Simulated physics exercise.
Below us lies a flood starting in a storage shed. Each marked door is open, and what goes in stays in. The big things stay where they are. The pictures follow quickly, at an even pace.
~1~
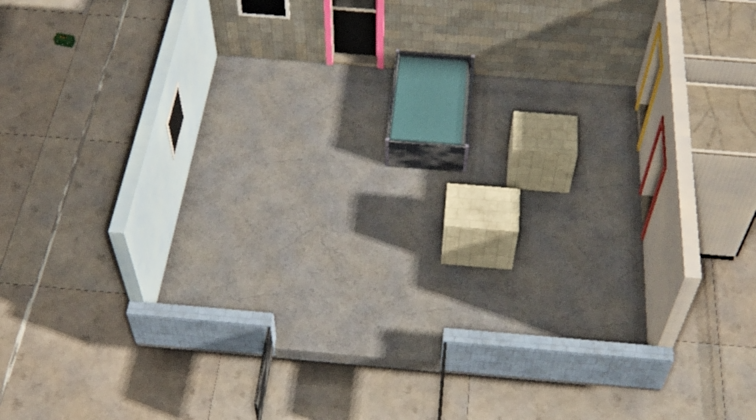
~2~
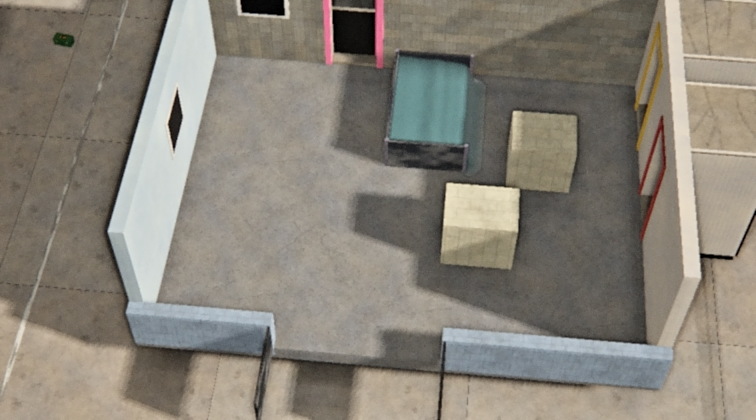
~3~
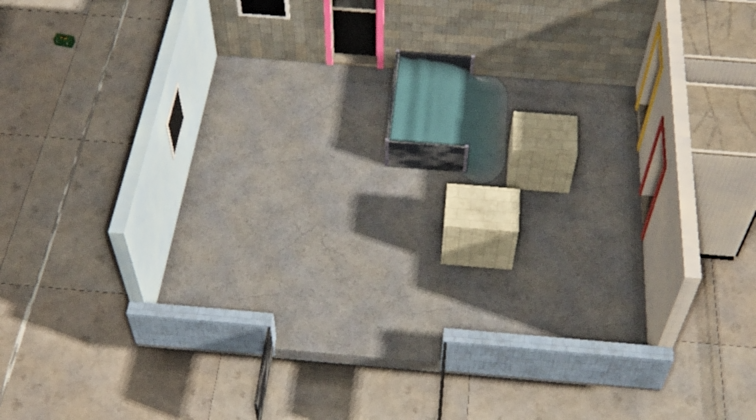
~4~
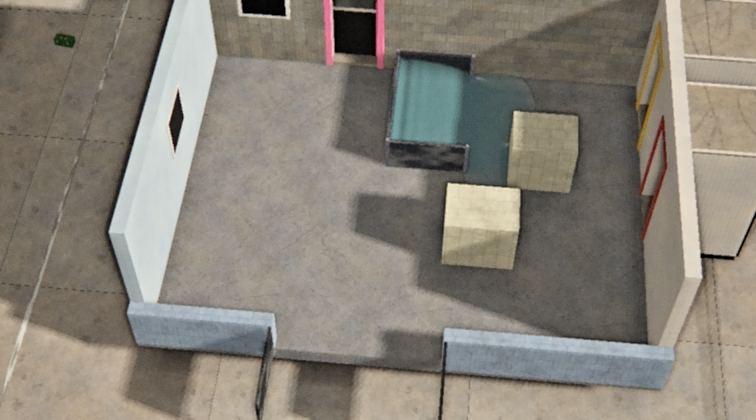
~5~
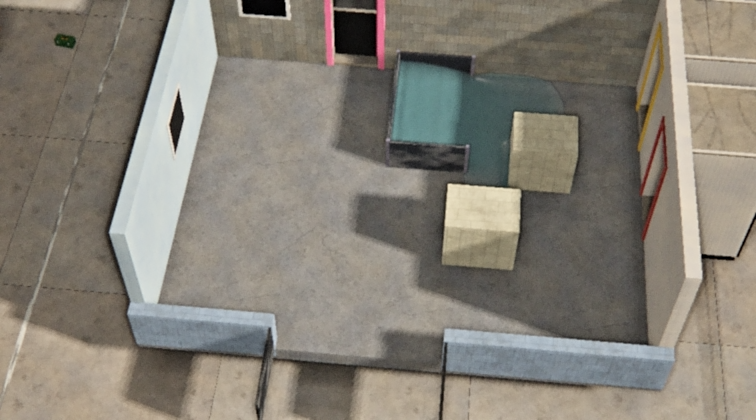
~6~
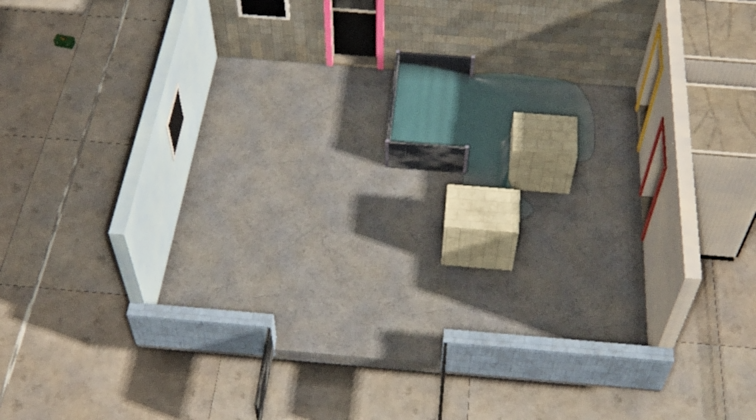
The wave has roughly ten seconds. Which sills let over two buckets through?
In the end: The pink door holds within the limit; the yellow door floods; the red door floods.
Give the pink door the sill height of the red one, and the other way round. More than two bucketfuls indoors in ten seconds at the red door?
In short: Red holds.
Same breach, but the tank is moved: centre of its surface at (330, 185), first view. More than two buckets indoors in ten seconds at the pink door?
In short: The pink door stays under.
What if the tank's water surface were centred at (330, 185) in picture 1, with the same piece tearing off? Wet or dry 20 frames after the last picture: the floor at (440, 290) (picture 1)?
Verdict: Wet.
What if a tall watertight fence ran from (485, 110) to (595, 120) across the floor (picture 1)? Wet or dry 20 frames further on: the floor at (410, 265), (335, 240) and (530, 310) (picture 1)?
In turn: Clear, under water, dry.
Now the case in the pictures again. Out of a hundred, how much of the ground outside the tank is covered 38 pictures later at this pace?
Near 50 in a hundred.
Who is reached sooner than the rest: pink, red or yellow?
It is the yellow one.
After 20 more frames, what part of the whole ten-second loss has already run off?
Near 60 in a hundred.
A moment on, water covers 20 % of the floor; the pink door not reached, the yellow door under two buckets in, the red door not reached.
Next, water covers 30 % of the floor; the pink door not reached, the yellow door over two buckets in, the red door wet at the sill, nothing in.
Then, water covers 40 % of the floor; the pink door not reached, the yellow door far over two buckets in, the red door under two buckets in.
Later, water covers 50 % of the floor; the pink door wet at the sill, nothing in, the yellow door far over two buckets in, the red door over two buckets in.
In the end, water covers 80 % of the floor; the pink door wet at the sill, nothing in, the yellow door far over two buckets in, the red door over two buckets in.
